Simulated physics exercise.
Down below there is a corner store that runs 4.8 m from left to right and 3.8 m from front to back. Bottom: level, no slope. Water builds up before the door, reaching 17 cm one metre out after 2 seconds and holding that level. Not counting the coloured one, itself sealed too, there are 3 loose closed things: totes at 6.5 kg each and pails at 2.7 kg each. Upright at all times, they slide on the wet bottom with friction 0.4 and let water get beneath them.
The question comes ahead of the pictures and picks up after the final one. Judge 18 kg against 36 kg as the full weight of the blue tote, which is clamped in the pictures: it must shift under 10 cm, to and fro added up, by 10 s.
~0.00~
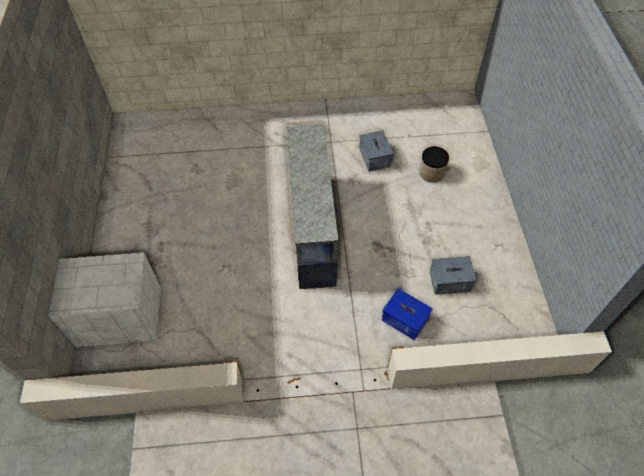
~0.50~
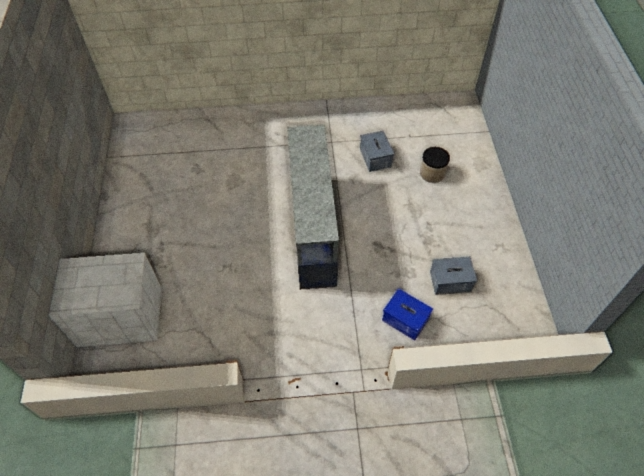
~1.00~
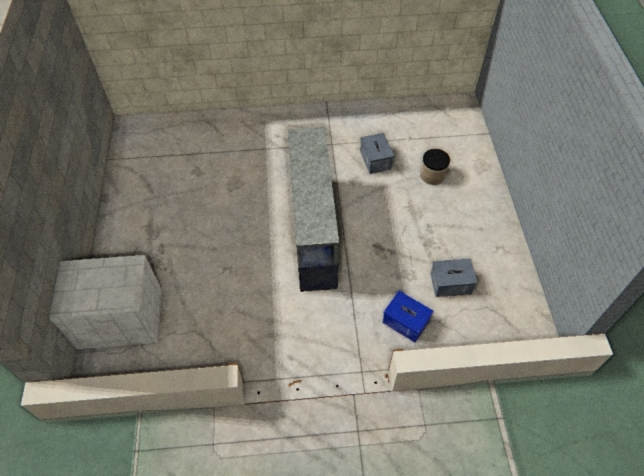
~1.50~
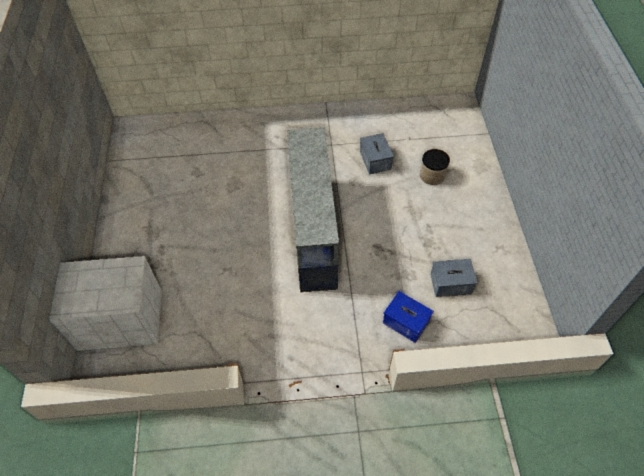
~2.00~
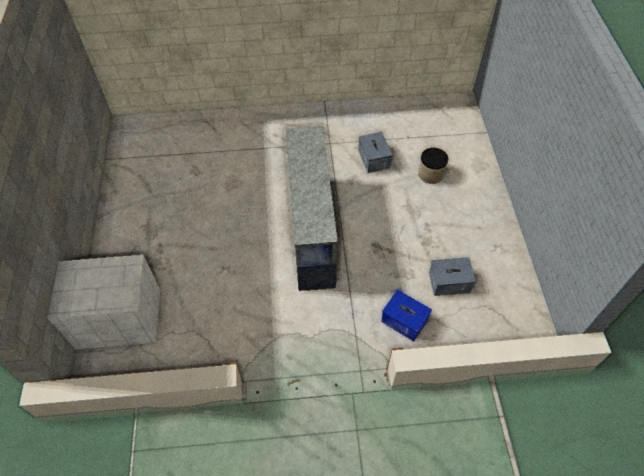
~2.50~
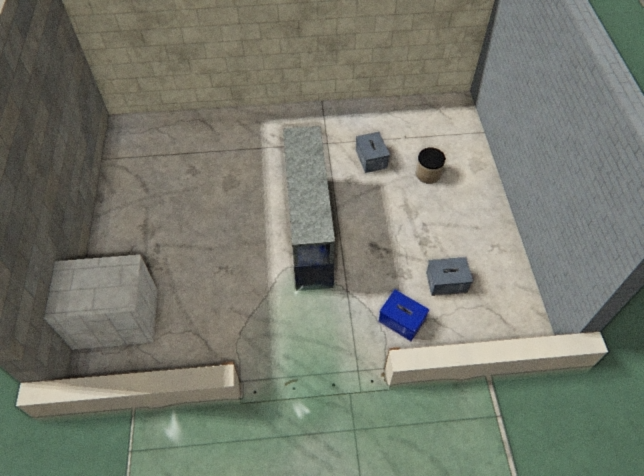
The lower figure is adequate.
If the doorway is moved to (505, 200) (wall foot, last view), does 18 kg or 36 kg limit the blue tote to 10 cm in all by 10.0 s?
So the light mass does it.
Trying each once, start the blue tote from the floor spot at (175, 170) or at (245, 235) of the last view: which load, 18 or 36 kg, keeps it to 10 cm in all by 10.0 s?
In that order: The smaller is enough; either load holds.
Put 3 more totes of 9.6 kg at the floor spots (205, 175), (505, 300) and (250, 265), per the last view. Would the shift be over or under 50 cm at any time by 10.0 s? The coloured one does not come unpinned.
Taking them in order, the first is inside the line, the second inside the line and the third beyond the line.
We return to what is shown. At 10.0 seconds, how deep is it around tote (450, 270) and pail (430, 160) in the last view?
I'd estimate 3 cm for the first and 7 cm for the second.
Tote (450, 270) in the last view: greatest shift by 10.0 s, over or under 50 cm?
Result: Threshold not reached.
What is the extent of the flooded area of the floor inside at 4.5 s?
Some 12 m2.
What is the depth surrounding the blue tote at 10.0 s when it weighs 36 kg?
5 cm, roughly.
After 3.5 s the blue tote would be 0 cm from its start with 18 kg and 0 cm from its start with 36 kg; 2 cm of water round it then.
After 4.5 s the blue tote would be 0 cm from its start with 18 kg and 0 cm from its start with 36 kg; 3 cm of water round it then.
After 7.0 s the blue tote would be 0 cm from its start with 18 kg and 0 cm from its start with 36 kg; 5 cm of water round it then.
After 10.0 s the blue tote would be 0 cm from its start with 18 kg and 0 cm from its start with 36 kg; 5 cm of water round it then.
